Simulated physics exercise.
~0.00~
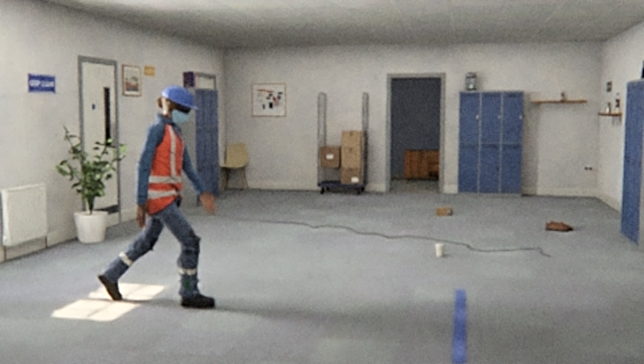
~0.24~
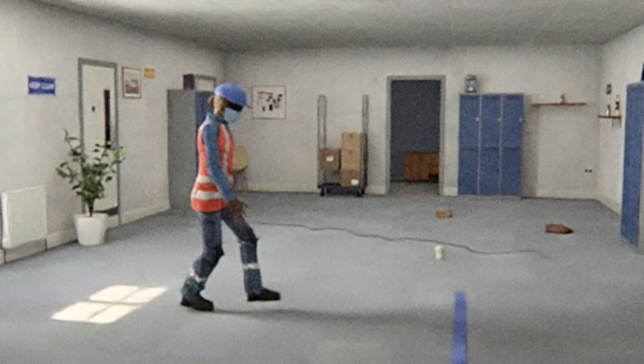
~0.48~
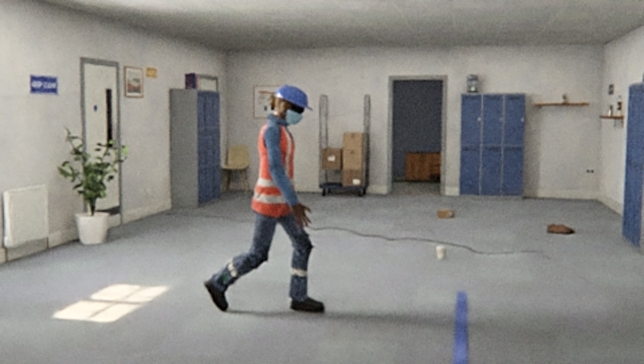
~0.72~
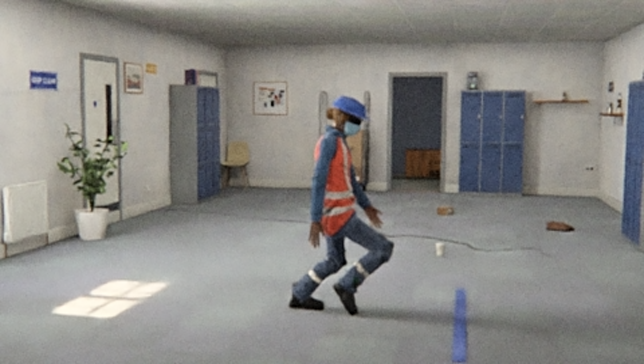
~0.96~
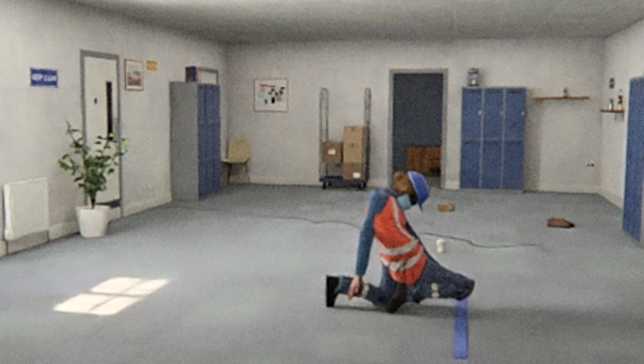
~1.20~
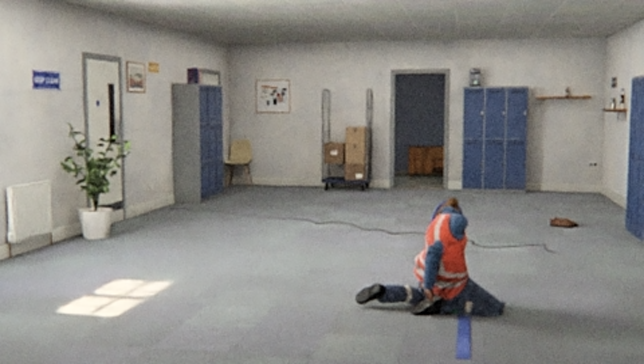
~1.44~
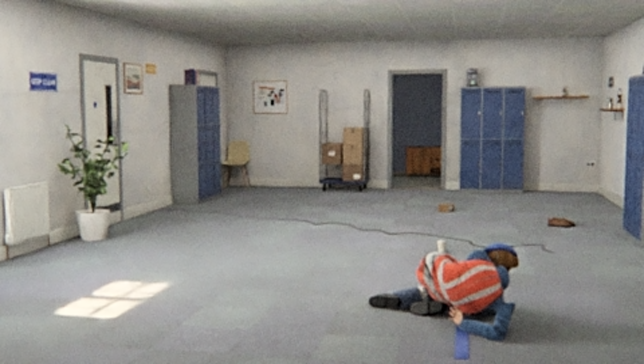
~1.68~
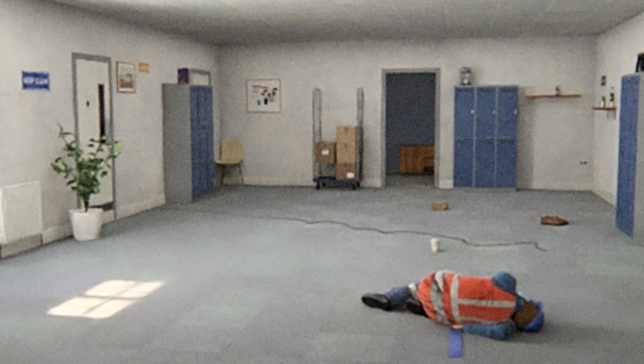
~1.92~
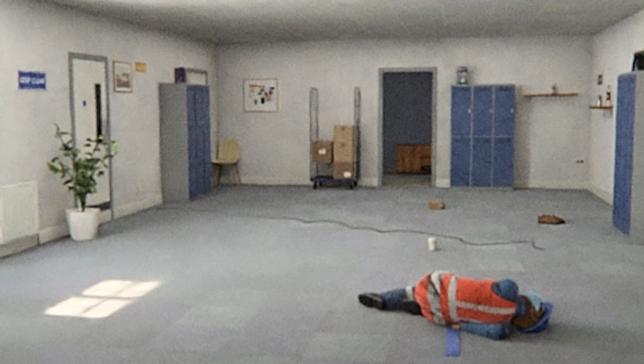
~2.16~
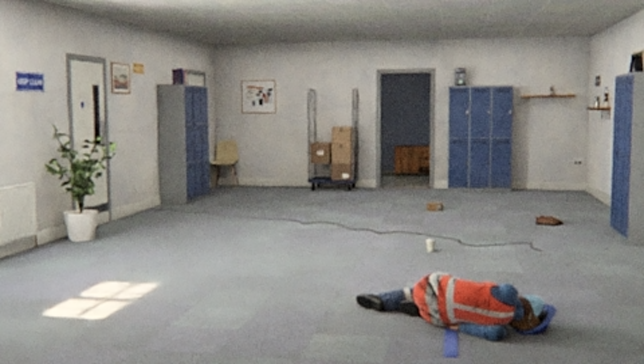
A person in a blue cap, face mask and orange reflective vest walks rightward across a grey-floored room, seen from the front by a slightly swaying camera. Blue lockers, a potted plant at left, a trolley of boxes by a dark doorway and a cable on the floor surround them. Nearing a blue strip on the floor, the walker's knees buckle and they sink low, legs spread. They fold forward, then topple to the right onto the floor. They end lying still, hips short of the strip, chest and head beyond it.
